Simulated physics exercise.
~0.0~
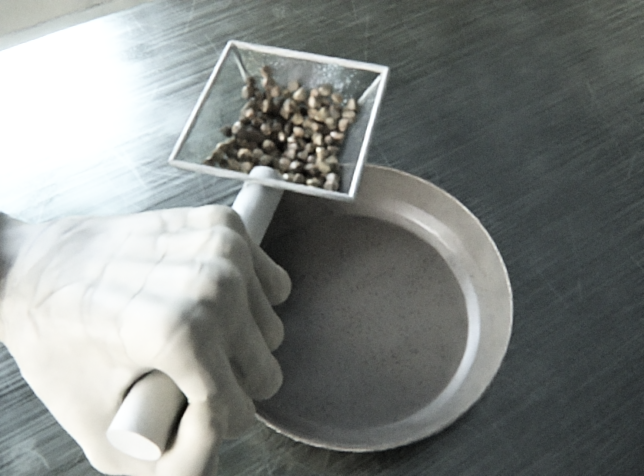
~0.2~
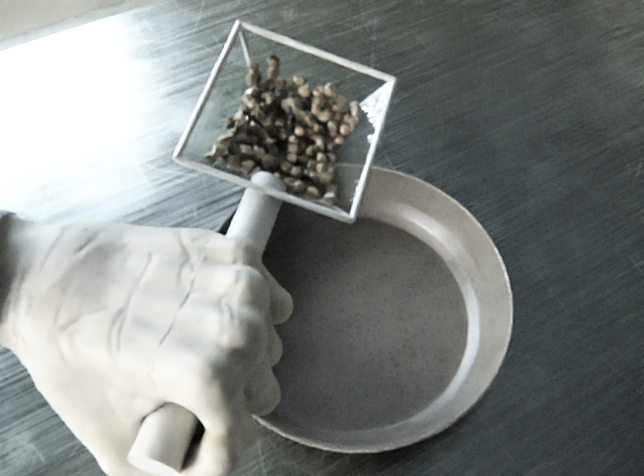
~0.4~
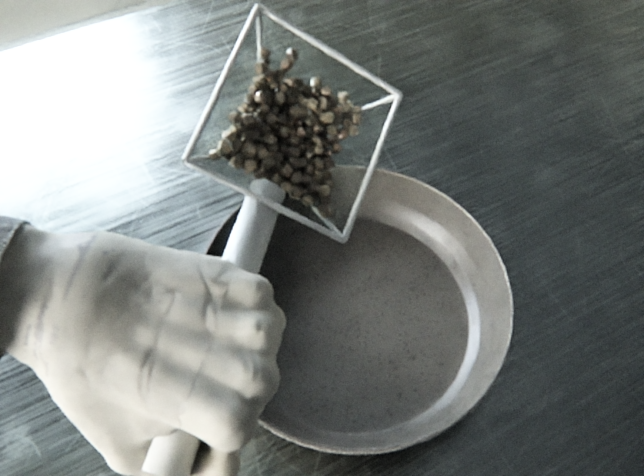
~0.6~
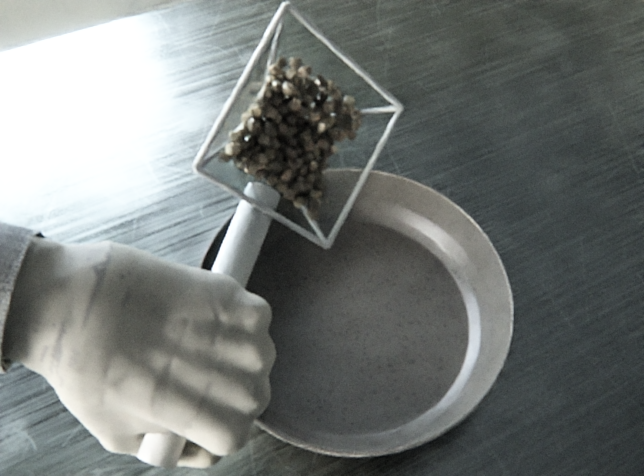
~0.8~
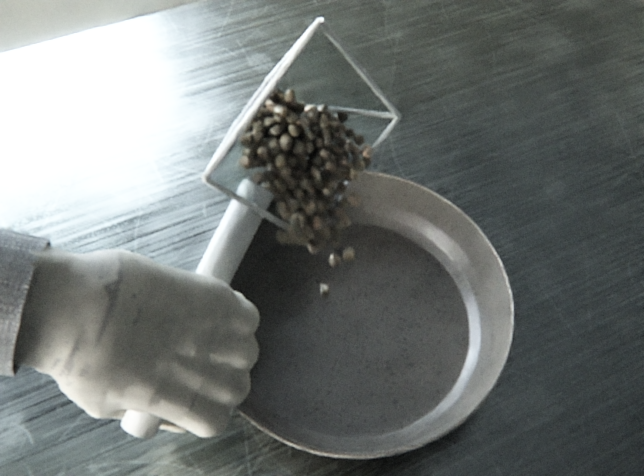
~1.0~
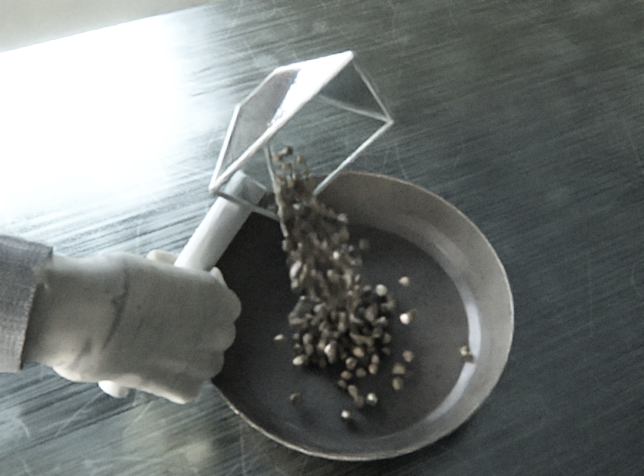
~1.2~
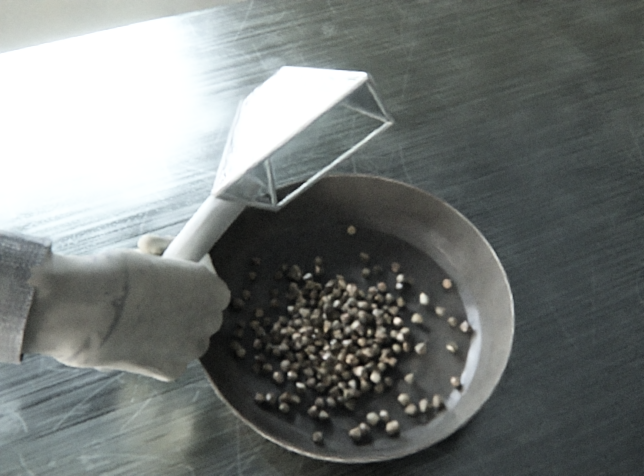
A pale hand in a grey sleeve, at the left, grips the white handle of a clear, white-edged square scoop full of small brown and tan pieces. Seen from above at an angle, the scoop hangs over the upper edge of a shallow round grey pan on a dark, streaked metallic surface with a bright glare at upper left. The hand steadily rolls the scoop over toward the right, and the pieces bunch up, then begin to spill from its lower edge. They pour down in a stream and scatter across the pan. The scoop ends overturned and empty, with the pieces spread over the pan's bottom.
